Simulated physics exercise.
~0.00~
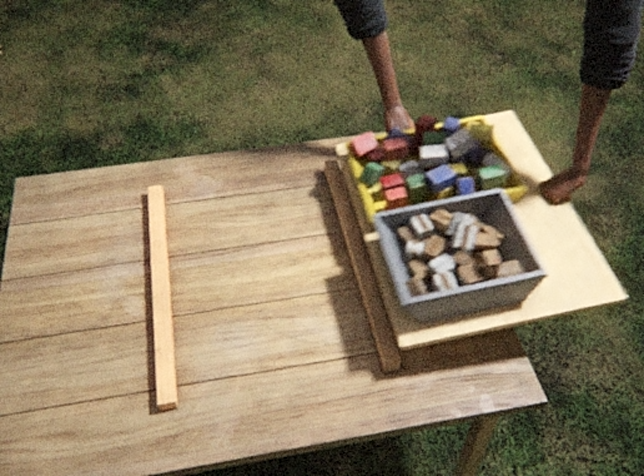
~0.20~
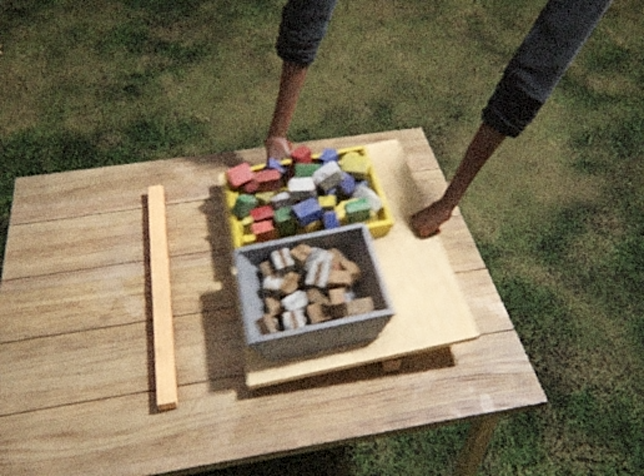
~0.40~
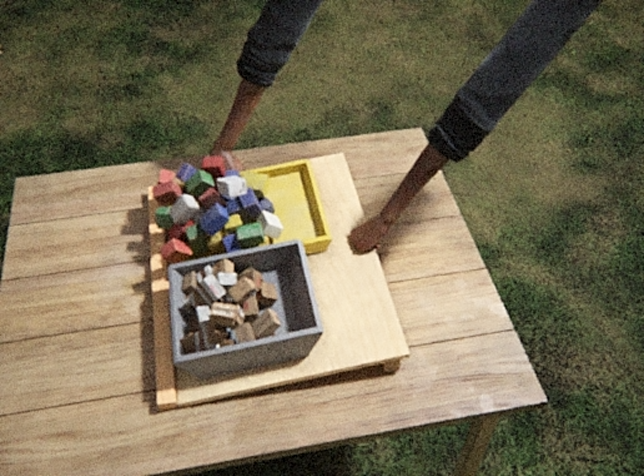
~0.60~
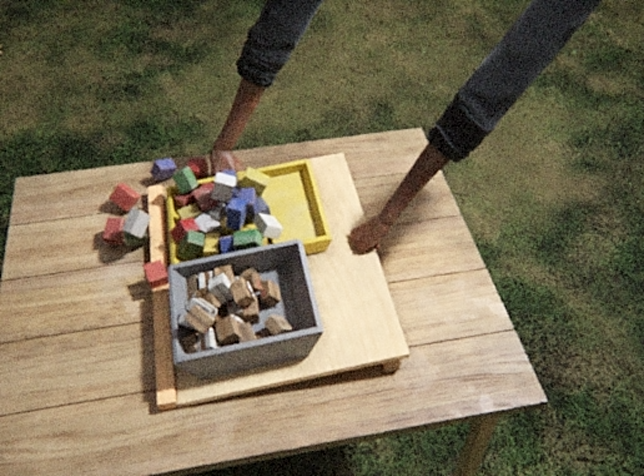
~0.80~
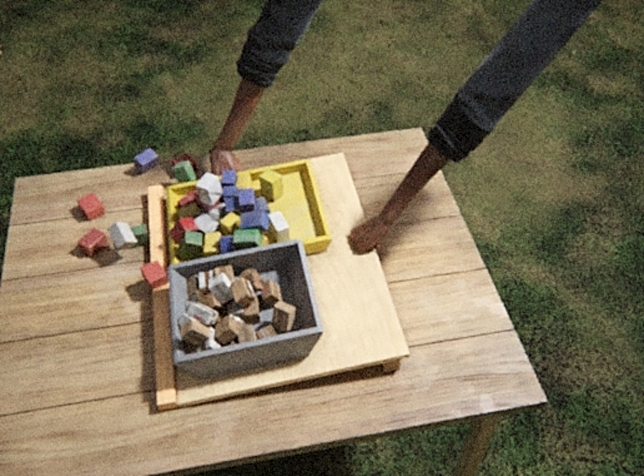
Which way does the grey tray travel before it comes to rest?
The grey tray travels to the left, along with the board beneath it, until the board stops at the wooden strip.
